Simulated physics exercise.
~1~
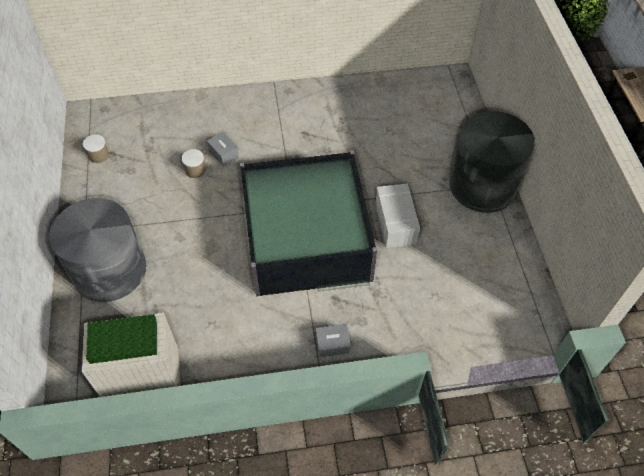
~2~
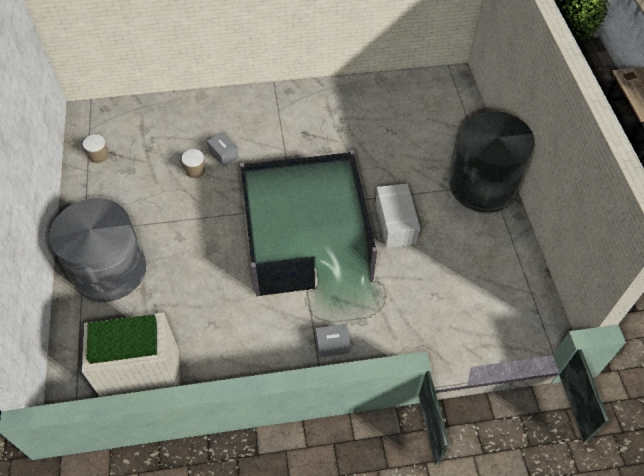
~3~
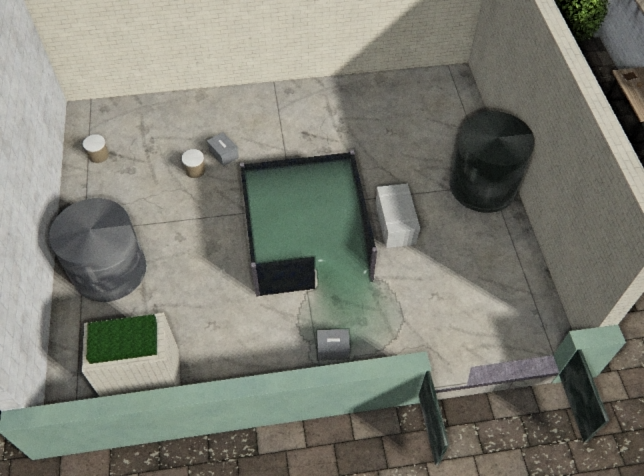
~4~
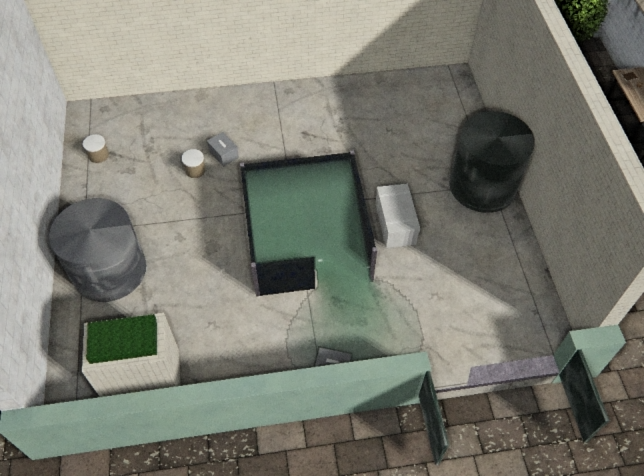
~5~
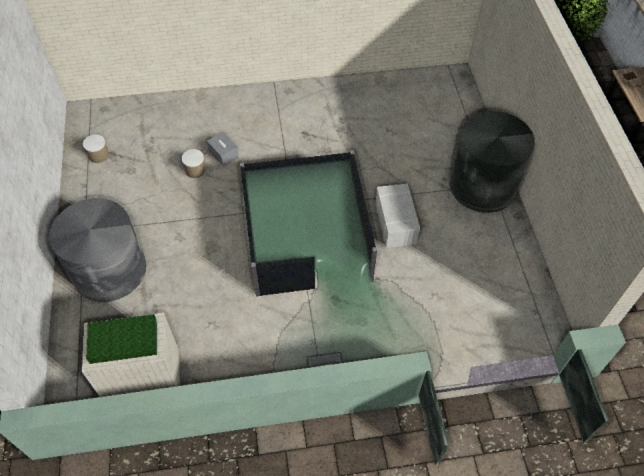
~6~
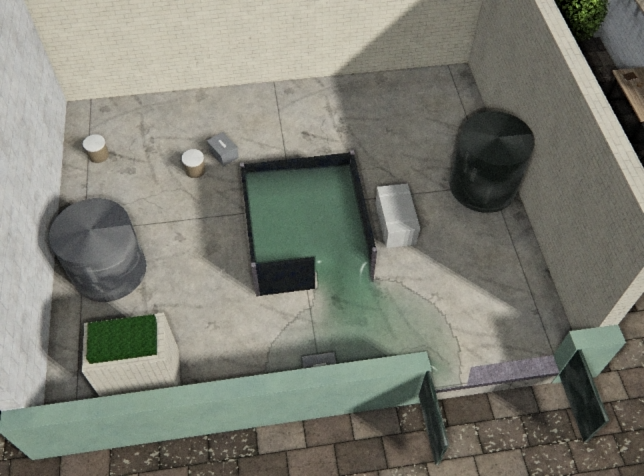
Green water pouring from a square tank across a walled yard, pushing a small grey box close behind the low wall.
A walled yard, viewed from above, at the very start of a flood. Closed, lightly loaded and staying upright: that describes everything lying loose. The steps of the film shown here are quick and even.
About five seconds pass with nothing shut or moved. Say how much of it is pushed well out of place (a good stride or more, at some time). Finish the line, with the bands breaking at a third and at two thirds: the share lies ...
The share lies below a third.
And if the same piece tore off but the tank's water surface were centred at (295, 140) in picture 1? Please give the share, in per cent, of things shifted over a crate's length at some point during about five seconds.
Near 20 in a hundred.
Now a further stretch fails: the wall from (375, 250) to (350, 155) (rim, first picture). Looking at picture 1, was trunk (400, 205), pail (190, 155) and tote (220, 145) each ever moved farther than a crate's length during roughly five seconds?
The first: Got that far; the second: Never got that far; the third: Never got that far.
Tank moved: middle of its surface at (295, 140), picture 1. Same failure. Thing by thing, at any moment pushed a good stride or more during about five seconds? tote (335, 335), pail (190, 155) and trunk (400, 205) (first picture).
First displaced far, then never went far, then never went far.
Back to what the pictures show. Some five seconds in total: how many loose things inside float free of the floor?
The answer is 0.
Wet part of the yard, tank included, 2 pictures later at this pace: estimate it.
15 in a hundred, roughly.
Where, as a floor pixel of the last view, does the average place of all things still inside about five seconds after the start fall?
Their centre sits close to (211, 170) on the floor of the last picture.
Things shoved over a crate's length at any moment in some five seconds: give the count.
That gives 1.
A moment on, 1 of 5 are well off their spots; 1 afloat.
Next, 1 of 5 are well off their spots; 1 afloat.
Later, 1 of 5 are well off their spots; 0 afloat.
In the end, 1 of 5 are well off their spots, and 1 have been at some point; 0 afloat.
